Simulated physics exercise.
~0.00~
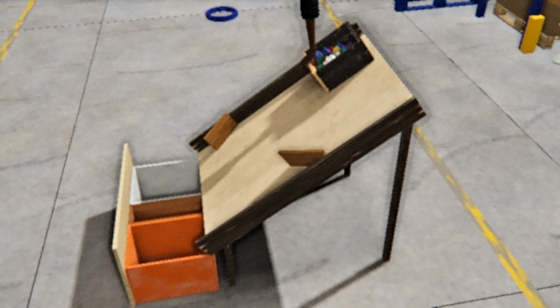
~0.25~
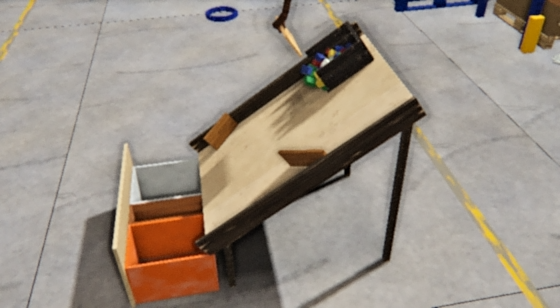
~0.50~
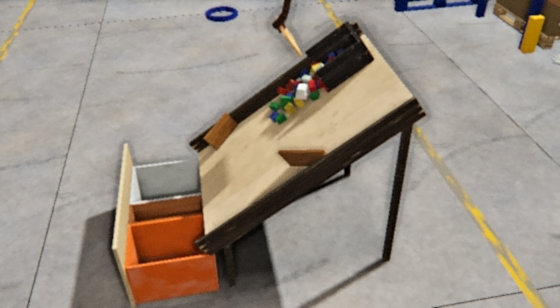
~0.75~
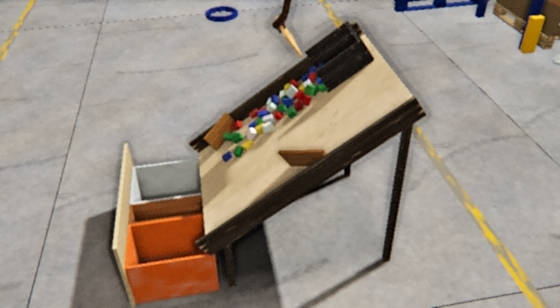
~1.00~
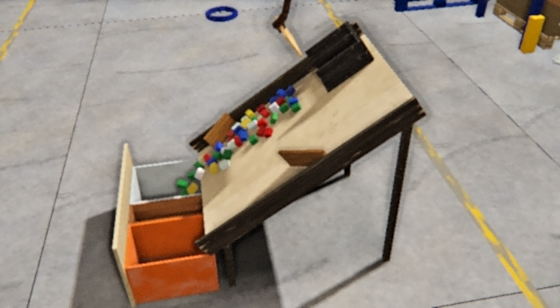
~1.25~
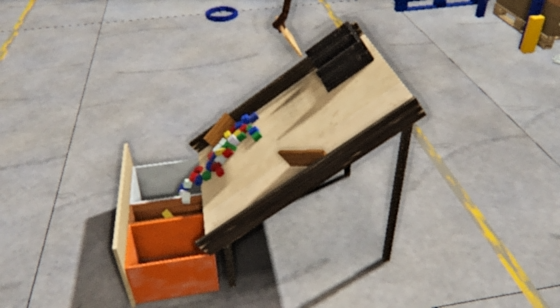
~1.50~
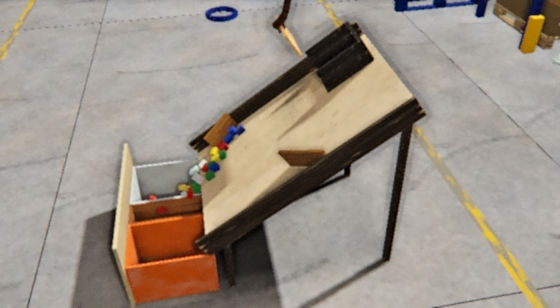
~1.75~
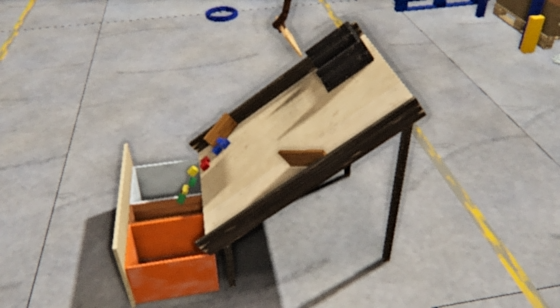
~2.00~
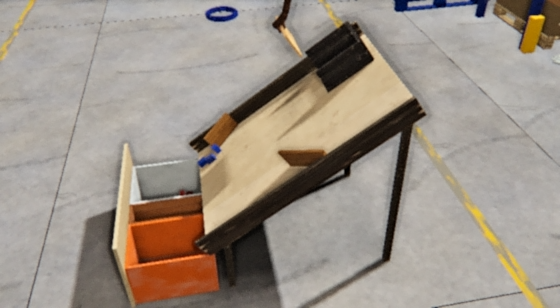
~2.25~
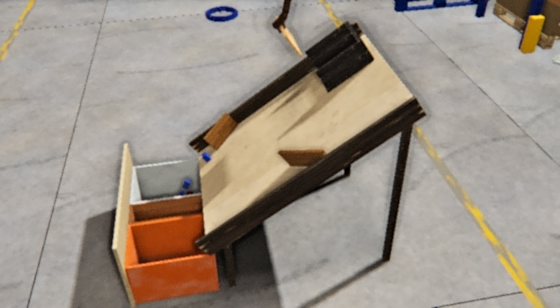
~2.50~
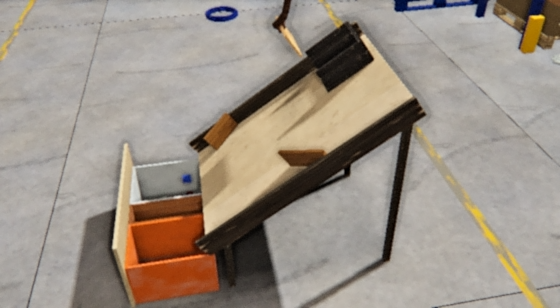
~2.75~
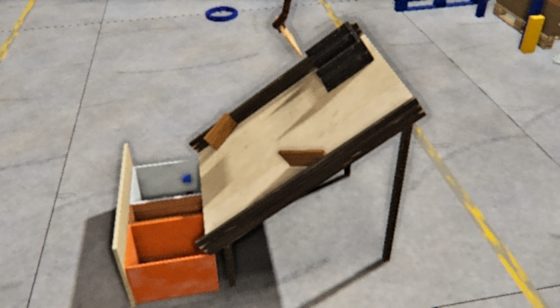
On a concrete floor, colourful toy bricks spilling from a black pen down a sloping table, nearly all dropping into the white tub.
